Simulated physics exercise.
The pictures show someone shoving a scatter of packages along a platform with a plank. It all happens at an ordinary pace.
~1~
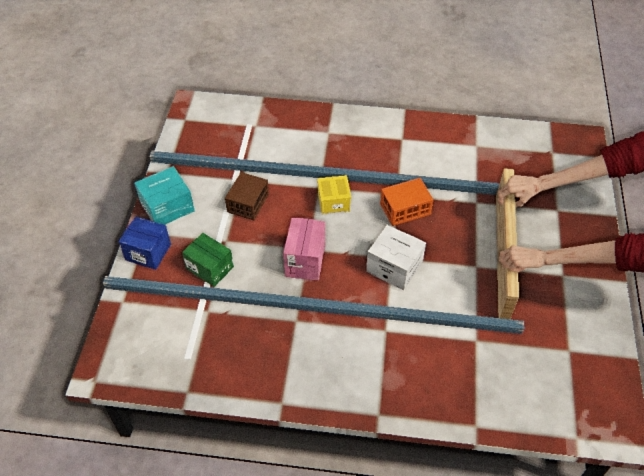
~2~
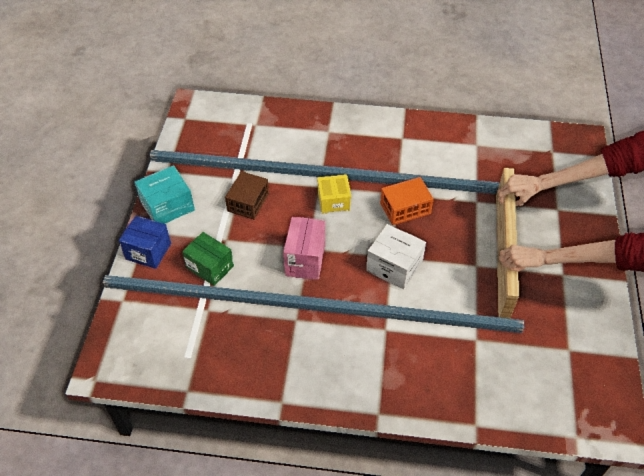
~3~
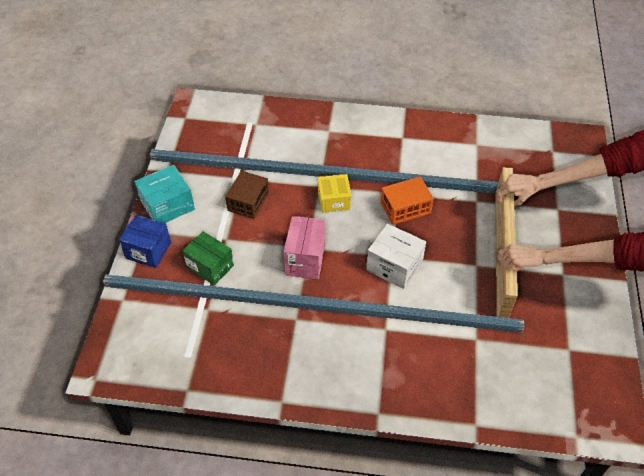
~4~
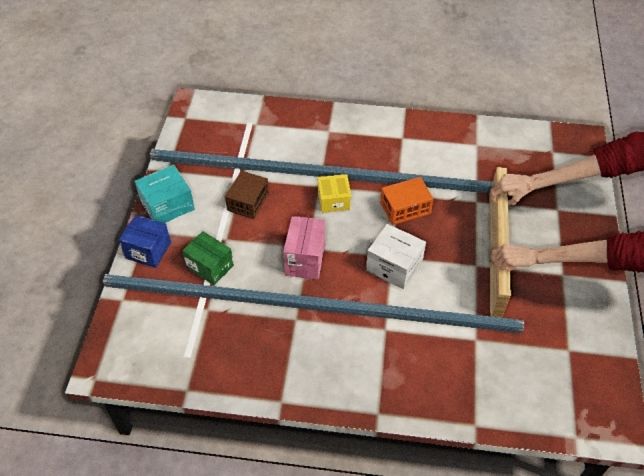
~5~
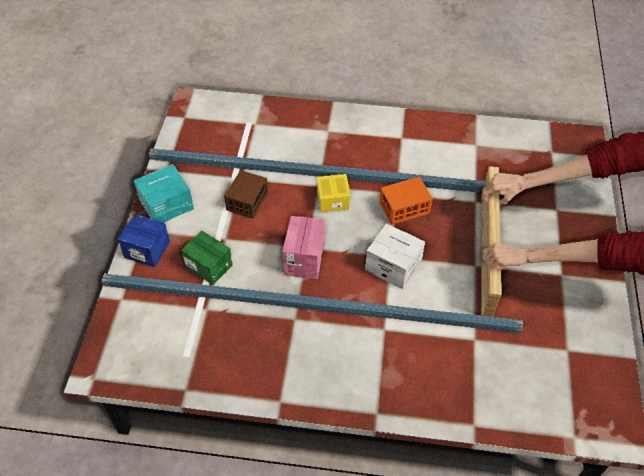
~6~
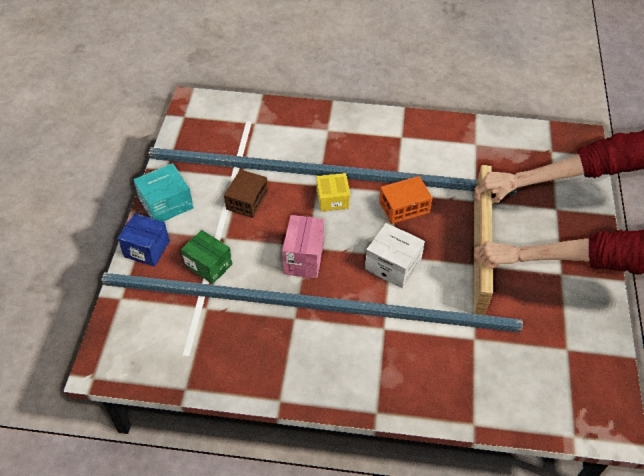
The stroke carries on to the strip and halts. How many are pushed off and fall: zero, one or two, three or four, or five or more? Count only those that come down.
The number that fall off is one or two.
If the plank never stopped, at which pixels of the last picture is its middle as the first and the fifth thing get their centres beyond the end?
At (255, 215) for the first, at (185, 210) for the fifth.
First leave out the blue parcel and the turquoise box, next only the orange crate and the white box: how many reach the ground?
Fallen: 0, and 0 in the other try.
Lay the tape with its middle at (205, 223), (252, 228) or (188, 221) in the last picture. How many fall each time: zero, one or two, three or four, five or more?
Taking them in turn, three to four; either one or two; three or four.
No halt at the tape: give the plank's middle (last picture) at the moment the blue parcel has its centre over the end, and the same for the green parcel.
At (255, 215) for the blue parcel; at (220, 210) for the green parcel.
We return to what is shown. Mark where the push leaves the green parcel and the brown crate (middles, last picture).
The green parcel stops around (113, 256); the brown crate around (170, 193).
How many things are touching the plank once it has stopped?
The number is 2.
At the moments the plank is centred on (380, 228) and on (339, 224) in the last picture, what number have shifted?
First 3, then 4.
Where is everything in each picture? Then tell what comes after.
In the first frame, blue parcel (146, 243); turquoise box (165, 197); green parcel (208, 260); plank (506, 242); tape (222, 228).
In the second frame, turquoise box (165, 196); brown crate (247, 195).
In the third frame, green parcel (209, 258); orange crate (407, 201).
In the fourth frame, blue parcel (146, 241); white box (396, 257).
In the fifth frame, turquoise box (164, 195); pink parcel (304, 248).
In the sixth frame, blue parcel (144, 240); turquoise box (164, 194); green parcel (207, 257); plank (483, 239); tape (221, 225).
A little later, none off yet; blue parcel at rest near (144, 240); turquoise box at rest near (164, 194); green parcel at rest near (207, 257).
Next, none off yet; blue parcel at rest near (144, 240); turquoise box at rest near (164, 194); green parcel shifted a little near (197, 257).
When it is over, the number that fall off is one or two; down, blue parcel.
